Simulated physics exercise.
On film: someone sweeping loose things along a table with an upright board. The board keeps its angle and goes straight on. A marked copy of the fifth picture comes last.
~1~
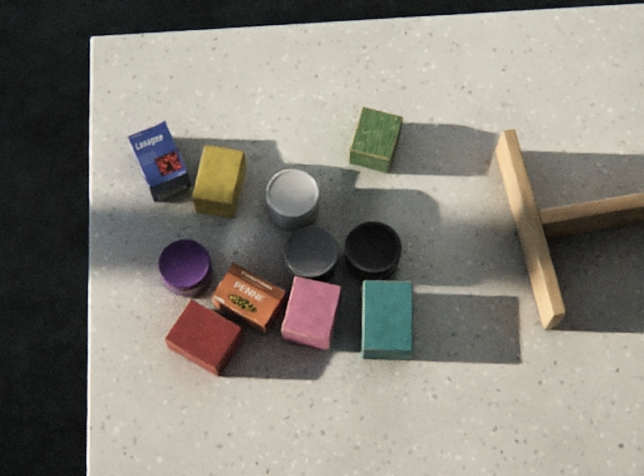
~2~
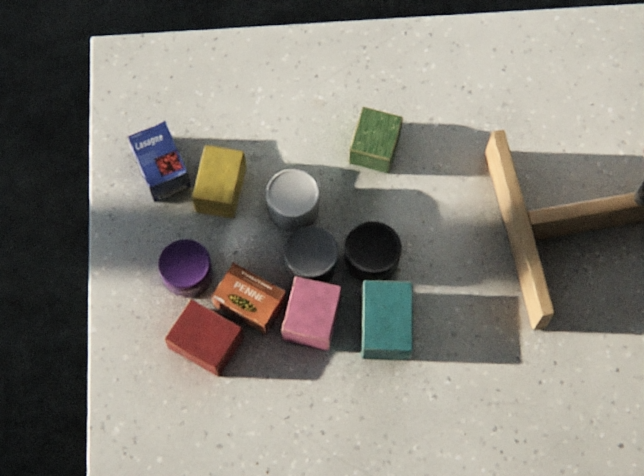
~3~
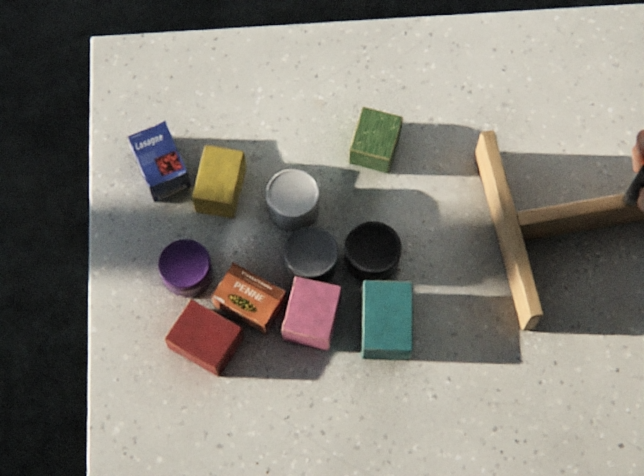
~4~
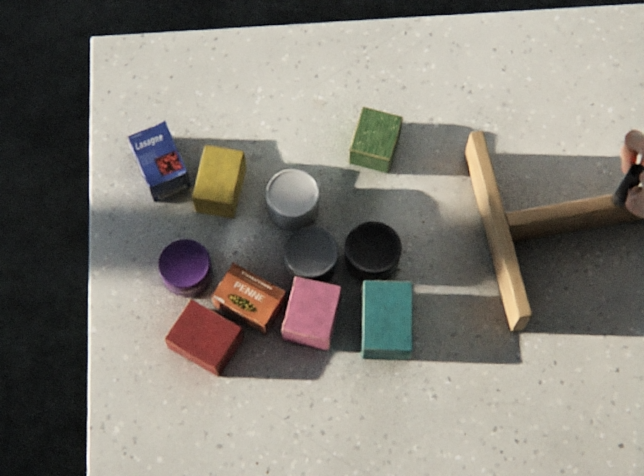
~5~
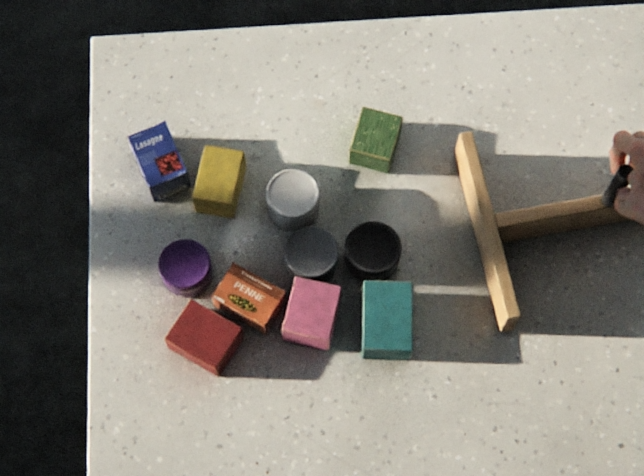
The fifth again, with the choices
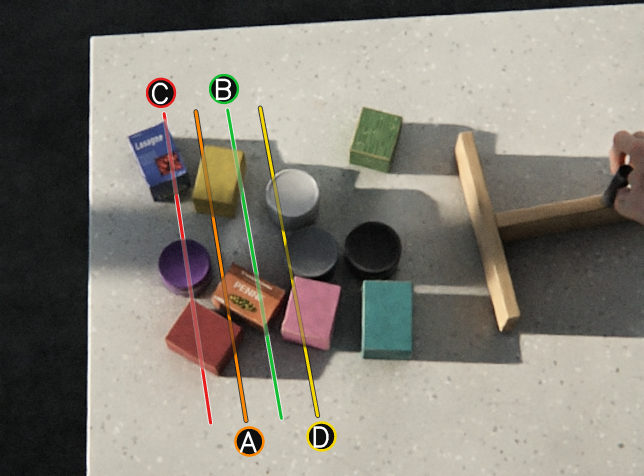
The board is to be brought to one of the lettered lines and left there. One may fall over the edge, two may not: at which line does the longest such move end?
The farthest such stop is A.
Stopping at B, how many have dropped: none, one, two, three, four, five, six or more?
By then, none.
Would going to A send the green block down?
No.
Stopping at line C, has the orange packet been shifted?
Yes.
On the marked copy, A at (220, 258); B at (253, 256); C at (186, 260); D at (287, 254).
Following A. Soon after the start, board (393, 228); green block (356, 134); turquoise block (377, 325).
Later, board (294, 234); purple tub (136, 255); red block (160, 355).
In the end, board (222, 239); purple tub (89, 254); orange packet (97, 323); none fallen.
As for the rest, B is within the limit but short; C drops three; D is within the limit but short.
